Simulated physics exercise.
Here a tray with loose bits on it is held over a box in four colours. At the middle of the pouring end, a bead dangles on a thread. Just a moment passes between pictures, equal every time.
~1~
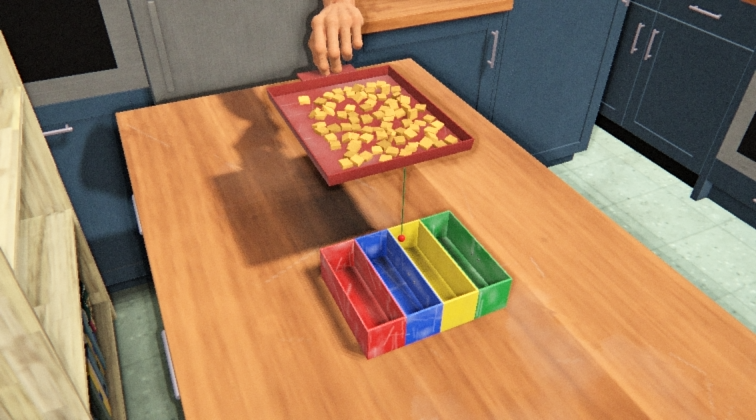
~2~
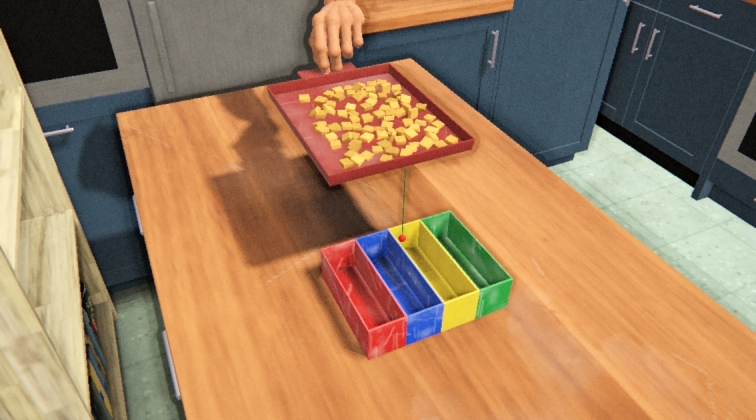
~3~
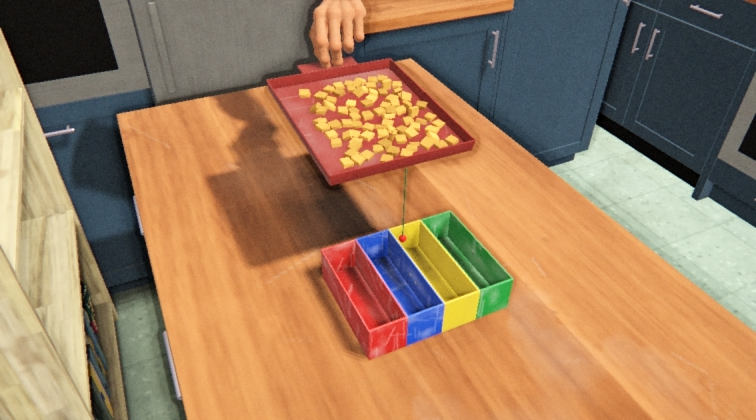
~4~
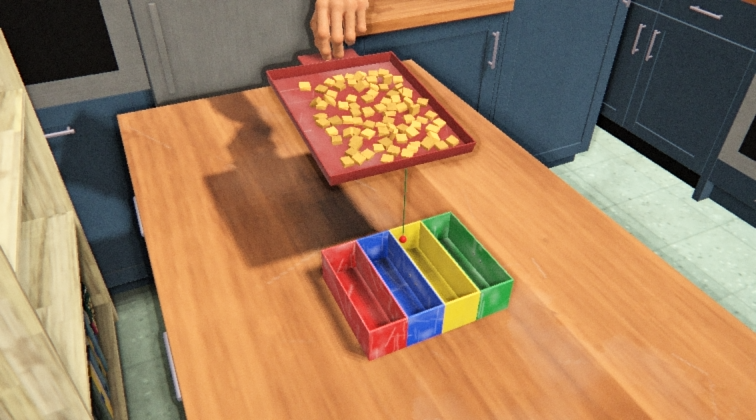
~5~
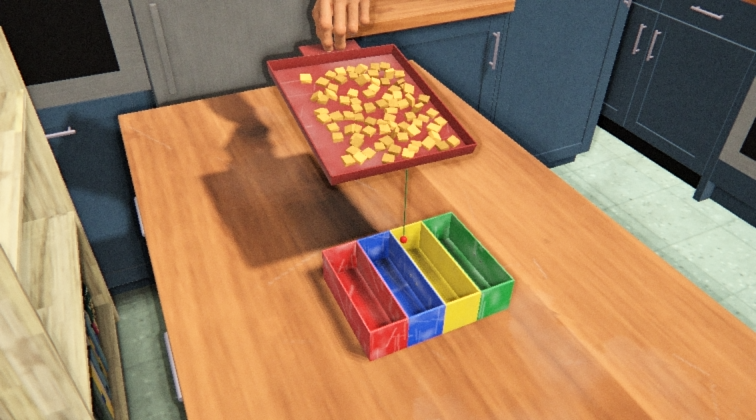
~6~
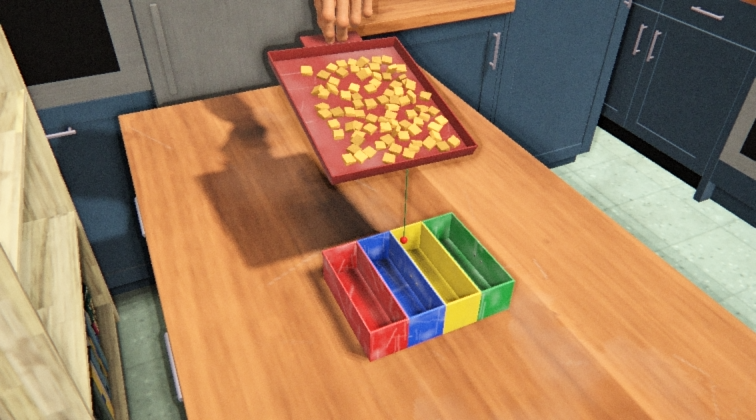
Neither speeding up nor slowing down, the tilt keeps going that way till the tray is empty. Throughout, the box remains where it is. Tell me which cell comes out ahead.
I would say the green cell comes out ahead.
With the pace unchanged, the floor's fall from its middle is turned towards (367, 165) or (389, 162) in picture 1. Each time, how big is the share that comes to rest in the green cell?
Shares: About 0 in a hundred, then about 10 in a hundred.
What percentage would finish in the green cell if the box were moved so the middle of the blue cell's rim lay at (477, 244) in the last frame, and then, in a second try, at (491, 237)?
Trial 1 around 0 percent, trial 2 around 0 percent.
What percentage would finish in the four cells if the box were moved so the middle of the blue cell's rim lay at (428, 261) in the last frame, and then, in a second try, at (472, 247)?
About 100% and about 80%.
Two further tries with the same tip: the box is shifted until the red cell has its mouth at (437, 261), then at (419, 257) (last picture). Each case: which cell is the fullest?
The first time it is the cell in blue; the second time it is that blue cell.
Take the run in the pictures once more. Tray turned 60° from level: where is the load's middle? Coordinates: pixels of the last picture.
In the last view, the load is centred close to (423, 127).
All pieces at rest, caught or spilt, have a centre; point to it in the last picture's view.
I'd mark it at roughly (459, 283).
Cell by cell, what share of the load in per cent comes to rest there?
The red cell holds about 0 %, the blue cell about 10 %, the yellow cell about 20 % and the green cell about 50 %.
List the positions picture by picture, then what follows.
In the first frame, corners of the pouring end (329, 174) and (472, 138), level; middle of the load (378, 115), cereal squares; bead on its thread (401, 238); red cell (387, 335); blue cell (424, 322); yellow cell (459, 309); green cell (493, 296).
In the second frame, corners of the pouring end (330, 174) and (473, 139), level; middle of the load (379, 114).
In the third frame, corners of the pouring end (331, 174) and (473, 140), tipped barely, lowest at the right corner; middle of the load (379, 112).
In the fourth frame, corners of the pouring end (331, 175) and (474, 142), tipped a little, lowest at the right corner; middle of the load (380, 108).
In the fifth frame, corners of the pouring end (333, 175) and (475, 143), tipped a little, lowest at the right corner; middle of the load (382, 104).
In the sixth frame, corners of the pouring end (334, 175) and (476, 145), tipped a little, lowest at the right corner; middle of the load (383, 101); red cell (389, 337); blue cell (426, 324); yellow cell (462, 310); green cell (496, 298).
Just after the last frame, tray tipped steeply; almost all on the tray; just a few falling or outside the box.
A moment on, tray tipped past a quarter turn; roughly half on the tray; about a tenth in the green cell; just a few in the yellow cell; roughly a third falling or outside the box.
Further on, tray tipped past a quarter turn; roughly half in the green cell; roughly a quarter in the yellow cell; about a tenth in the blue cell; about a tenth in the red cell; about a tenth falling or outside the box.
When it is over, tray tipped past a quarter turn; roughly half in the green cell; roughly a quarter in the yellow cell; about a tenth in the blue cell; about a tenth in the red cell; about a tenth outside the box.
